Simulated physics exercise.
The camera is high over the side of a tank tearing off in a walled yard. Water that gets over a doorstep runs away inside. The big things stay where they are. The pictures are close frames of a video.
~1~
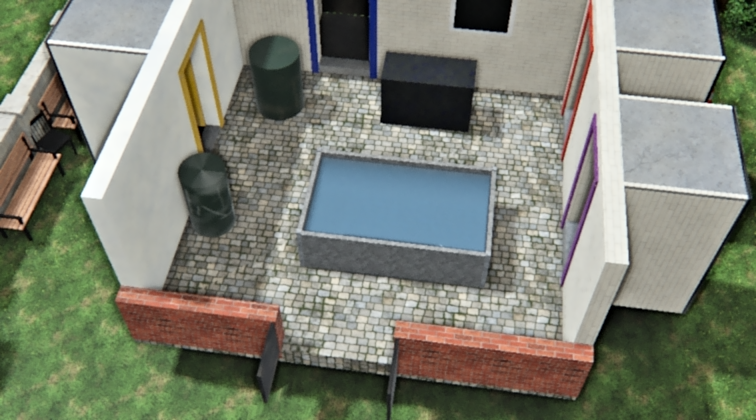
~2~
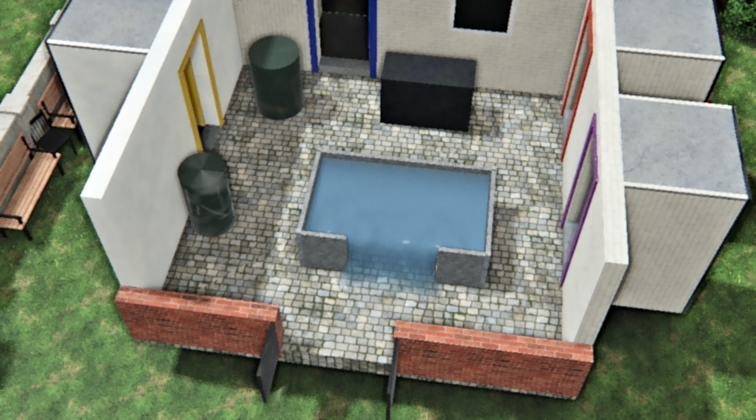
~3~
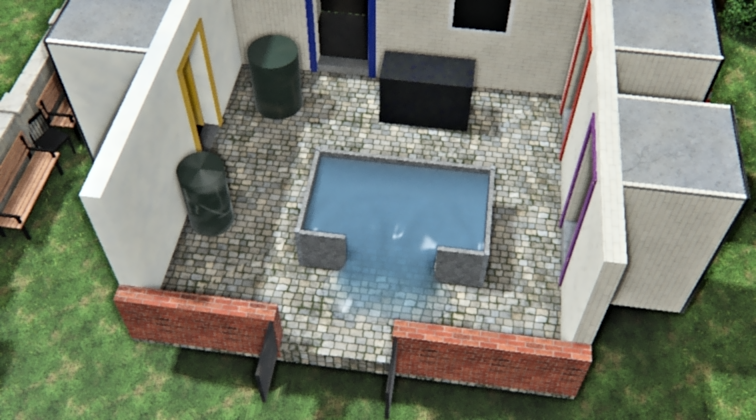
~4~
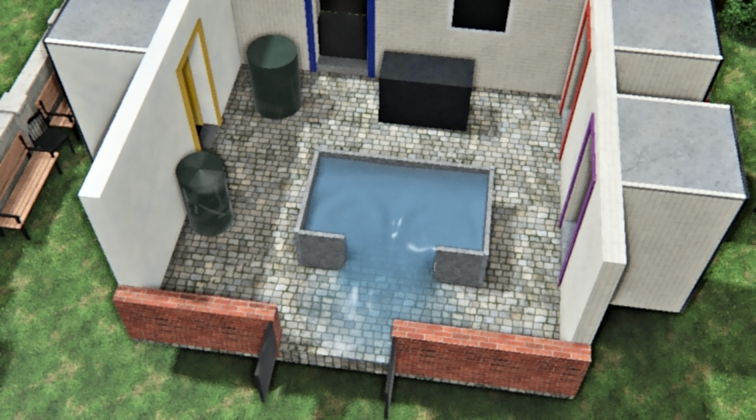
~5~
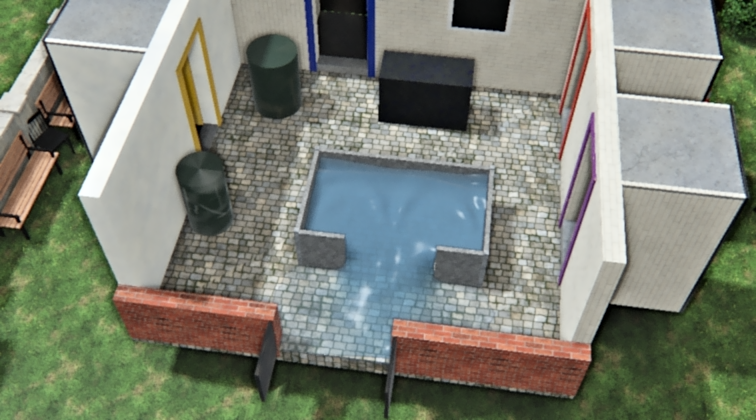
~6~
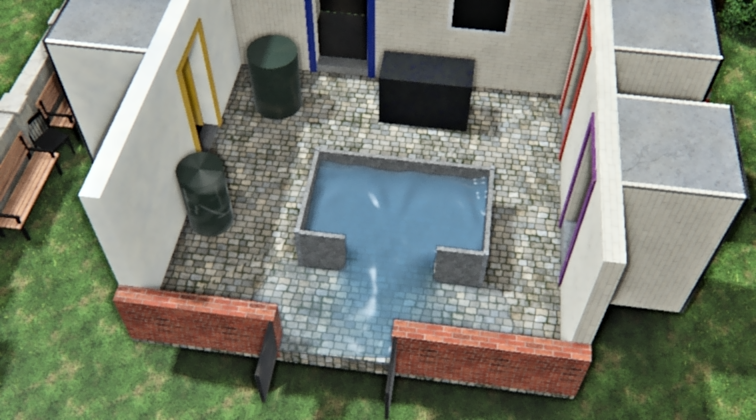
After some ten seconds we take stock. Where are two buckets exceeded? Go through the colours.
In the end: The purple door holds within the limit; the yellow door holds within the limit; the blue door holds within the limit; the red door holds within the limit.
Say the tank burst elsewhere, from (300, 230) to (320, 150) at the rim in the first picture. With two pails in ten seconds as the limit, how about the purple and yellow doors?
Then: The purple door keeps below it; the yellow door floods.
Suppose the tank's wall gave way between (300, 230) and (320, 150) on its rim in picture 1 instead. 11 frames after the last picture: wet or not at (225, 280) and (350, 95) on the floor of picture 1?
As listed: Wet, dry.
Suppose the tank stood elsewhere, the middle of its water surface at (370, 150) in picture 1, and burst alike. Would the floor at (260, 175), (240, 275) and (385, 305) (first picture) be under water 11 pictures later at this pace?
In that order: Clear, awash, awash.
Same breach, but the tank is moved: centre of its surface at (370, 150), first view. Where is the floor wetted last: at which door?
The blue door.
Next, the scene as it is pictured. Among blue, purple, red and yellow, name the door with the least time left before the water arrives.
That is the purple one.
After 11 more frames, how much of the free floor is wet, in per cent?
Close to 25 %.
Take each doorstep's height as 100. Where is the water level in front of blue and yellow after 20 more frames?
In turn 0 and 0 per cent.
A moment on, water covers 15 % of the floor; the purple door not reached, the yellow door not reached, the blue door not reached, the red door not reached.
Next, water covers 25 % of the floor; the purple door wet at the sill, nothing in, the yellow door not reached, the blue door not reached, the red door not reached.
Then, water covers 45 % of the floor; the purple door wet at the sill, nothing in, the yellow door not reached, the blue door not reached, the red door wet at the sill, nothing in.
Later, water covers 55 % of the floor; the purple door wet at the sill, nothing in, the yellow door not reached, the blue door wet at the sill, nothing in, the red door wet at the sill, nothing in.
In the end, water covers 85 % of the floor; the purple door wet at the sill, nothing in, the yellow door wet at the sill, nothing in, the blue door wet at the sill, nothing in, the red door wet at the sill, nothing in.
